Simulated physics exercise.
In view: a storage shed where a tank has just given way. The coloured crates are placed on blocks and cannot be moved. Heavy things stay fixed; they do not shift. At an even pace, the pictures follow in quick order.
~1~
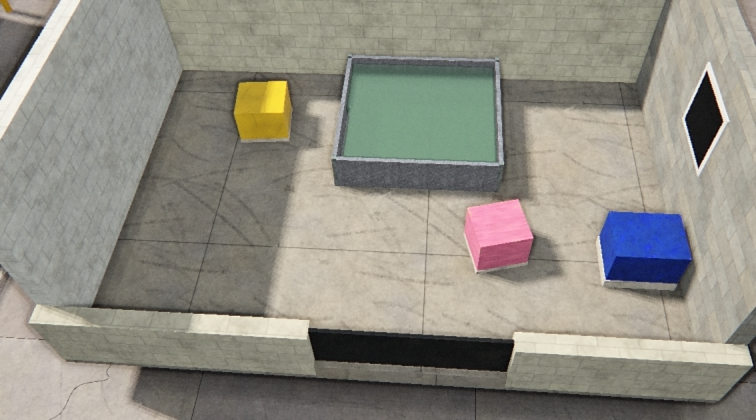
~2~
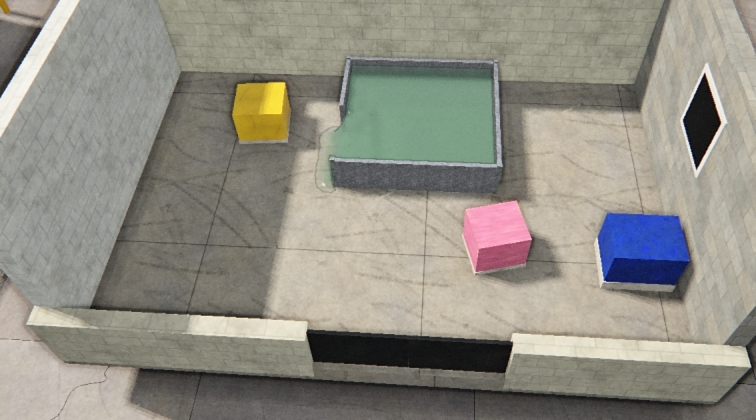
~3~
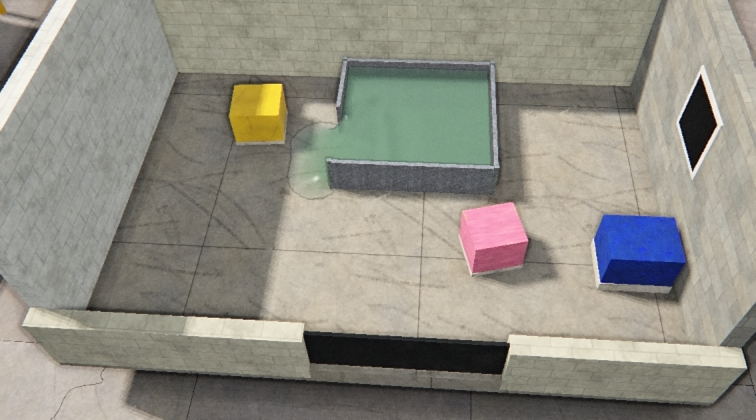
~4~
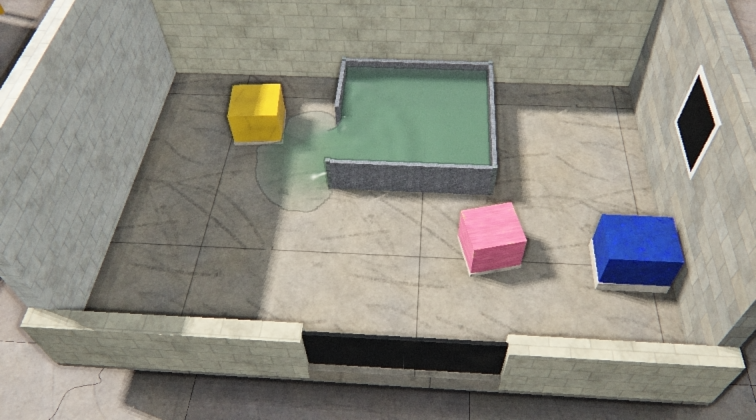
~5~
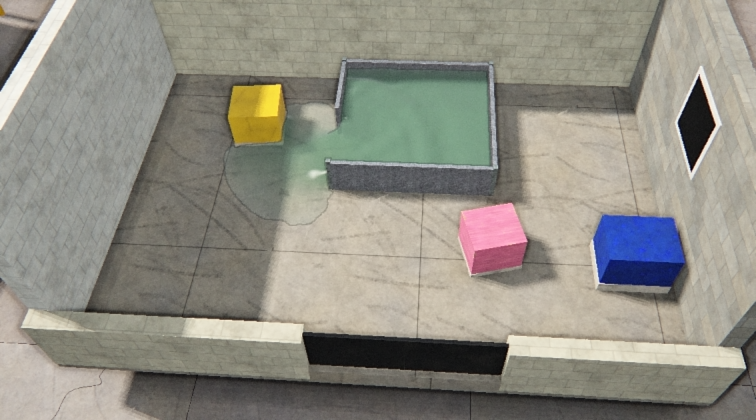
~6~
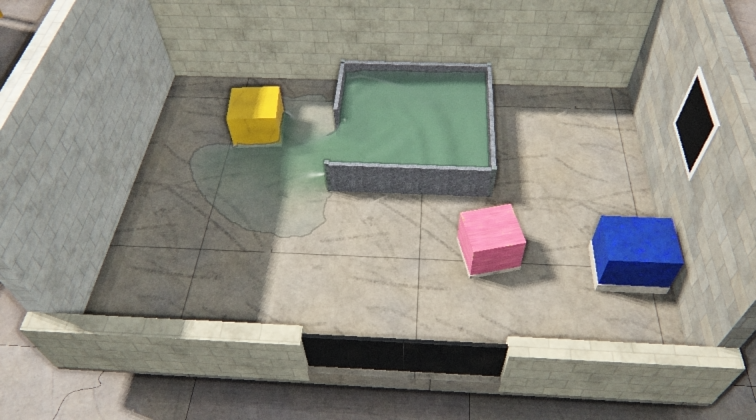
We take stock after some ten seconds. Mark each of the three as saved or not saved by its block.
Yellow crate - not saved; pink crate - not saved; blue crate - saved.
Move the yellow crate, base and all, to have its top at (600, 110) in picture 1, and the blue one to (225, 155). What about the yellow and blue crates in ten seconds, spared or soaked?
In brief, the yellow crate is still clear but the blue crate has been flooded.
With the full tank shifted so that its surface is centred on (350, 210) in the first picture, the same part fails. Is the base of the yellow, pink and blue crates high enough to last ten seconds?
I'd say the yellow one is overrun, the pink one is unharmed and the blue one is unharmed.
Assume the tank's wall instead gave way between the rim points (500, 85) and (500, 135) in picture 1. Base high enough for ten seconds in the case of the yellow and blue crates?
The yellow crate is not reached, the blue crate is reached.
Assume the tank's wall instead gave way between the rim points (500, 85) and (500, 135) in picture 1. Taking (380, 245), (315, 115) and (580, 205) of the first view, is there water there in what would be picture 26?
Order as asked: Untouched, untouched, swamped.
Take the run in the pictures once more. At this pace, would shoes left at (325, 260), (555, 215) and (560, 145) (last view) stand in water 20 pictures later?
Going through them in order, I'd call them clear, clear and clear.
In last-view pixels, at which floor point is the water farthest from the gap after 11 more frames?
The flood front should get to about (74, 341).
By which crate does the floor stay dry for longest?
Answer: The blue crate.
A moment on, water covers 20 % of the floor; the yellow crate water round its plinth, the pink crate not reached, the blue crate not reached.
Next, water covers 35 % of the floor; the yellow crate water round its plinth, the pink crate not reached, the blue crate not reached.
Then, water covers 40 % of the floor; the yellow crate water round its plinth, the pink crate not reached, the blue crate not reached.
Later, water covers 75 % of the floor; the yellow crate water round its plinth, the pink crate water round its plinth, the blue crate not reached.
In the end, water covers 90 % of the floor; the yellow crate was topped, the pink crate was topped, the blue crate stayed above the water.
